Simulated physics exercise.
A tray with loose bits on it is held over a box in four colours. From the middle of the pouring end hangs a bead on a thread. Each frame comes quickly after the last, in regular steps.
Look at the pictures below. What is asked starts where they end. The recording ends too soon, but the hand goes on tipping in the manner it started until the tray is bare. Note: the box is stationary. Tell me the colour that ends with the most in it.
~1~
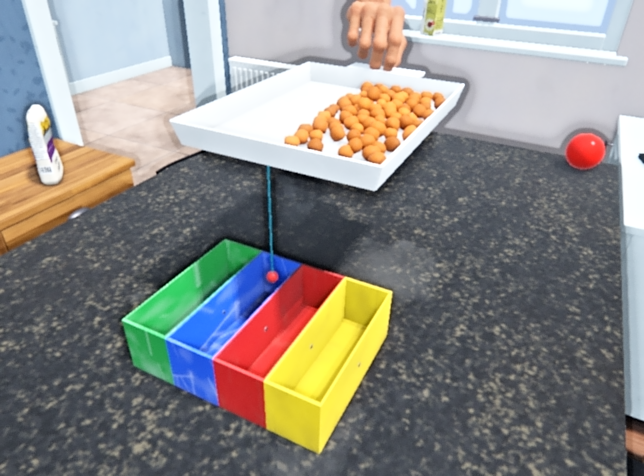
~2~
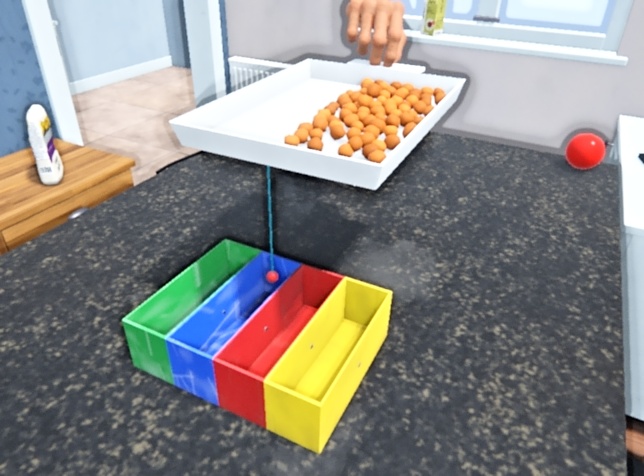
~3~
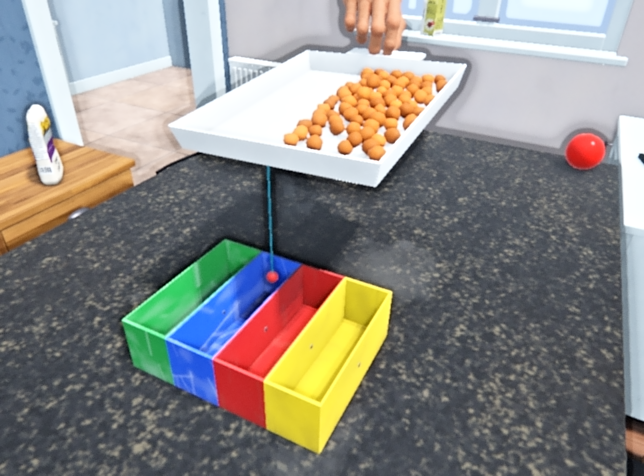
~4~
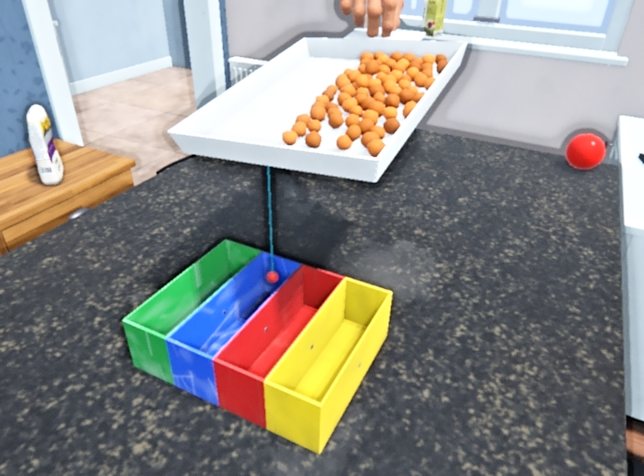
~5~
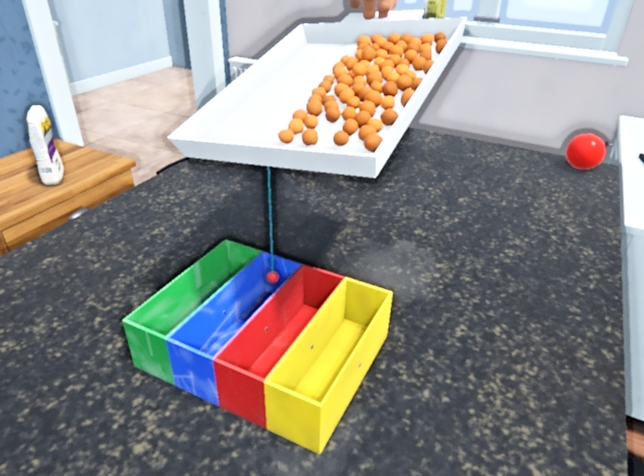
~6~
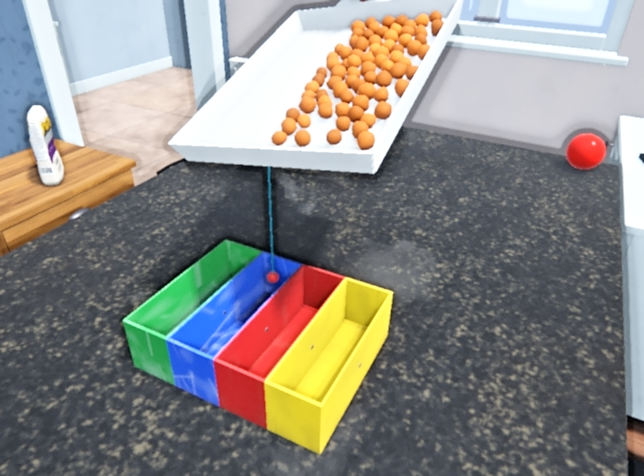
That would be green.
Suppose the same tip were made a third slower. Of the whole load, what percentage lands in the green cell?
Expected result: Around 40 per cent.
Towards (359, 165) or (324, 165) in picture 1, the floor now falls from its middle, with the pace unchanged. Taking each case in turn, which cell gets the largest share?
Case 1 - yellow. Case 2 - that yellow cell.
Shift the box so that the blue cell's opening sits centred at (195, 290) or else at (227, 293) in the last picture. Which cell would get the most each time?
That blue cell, then green.
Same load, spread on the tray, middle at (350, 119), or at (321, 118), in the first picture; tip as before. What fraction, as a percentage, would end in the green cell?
Respectively 50 and 50 per cent.
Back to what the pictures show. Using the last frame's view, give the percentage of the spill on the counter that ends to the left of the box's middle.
Looks to be around 100 per cent of the spill.
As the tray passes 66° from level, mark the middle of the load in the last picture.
Around (218, 134).
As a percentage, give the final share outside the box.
It works out to close to 40 per cent.
Soon after the last picture, tray tipped steeply; most on the tray; a stray few in the green cell; a small part falling or outside the box.
A little later, tray tipped past a quarter turn; a small part on the tray; about a third in the green cell; a stray few in the blue cell; about half falling or outside the box.
Later still, tray tipped past a quarter turn; about half in the green cell; a small part in the blue cell; about a third falling or outside the box.
At rest, tray tipped past a quarter turn; about half in the green cell; a small part in the blue cell; none in the yellow cell; none in the red cell; about a third outside the box.
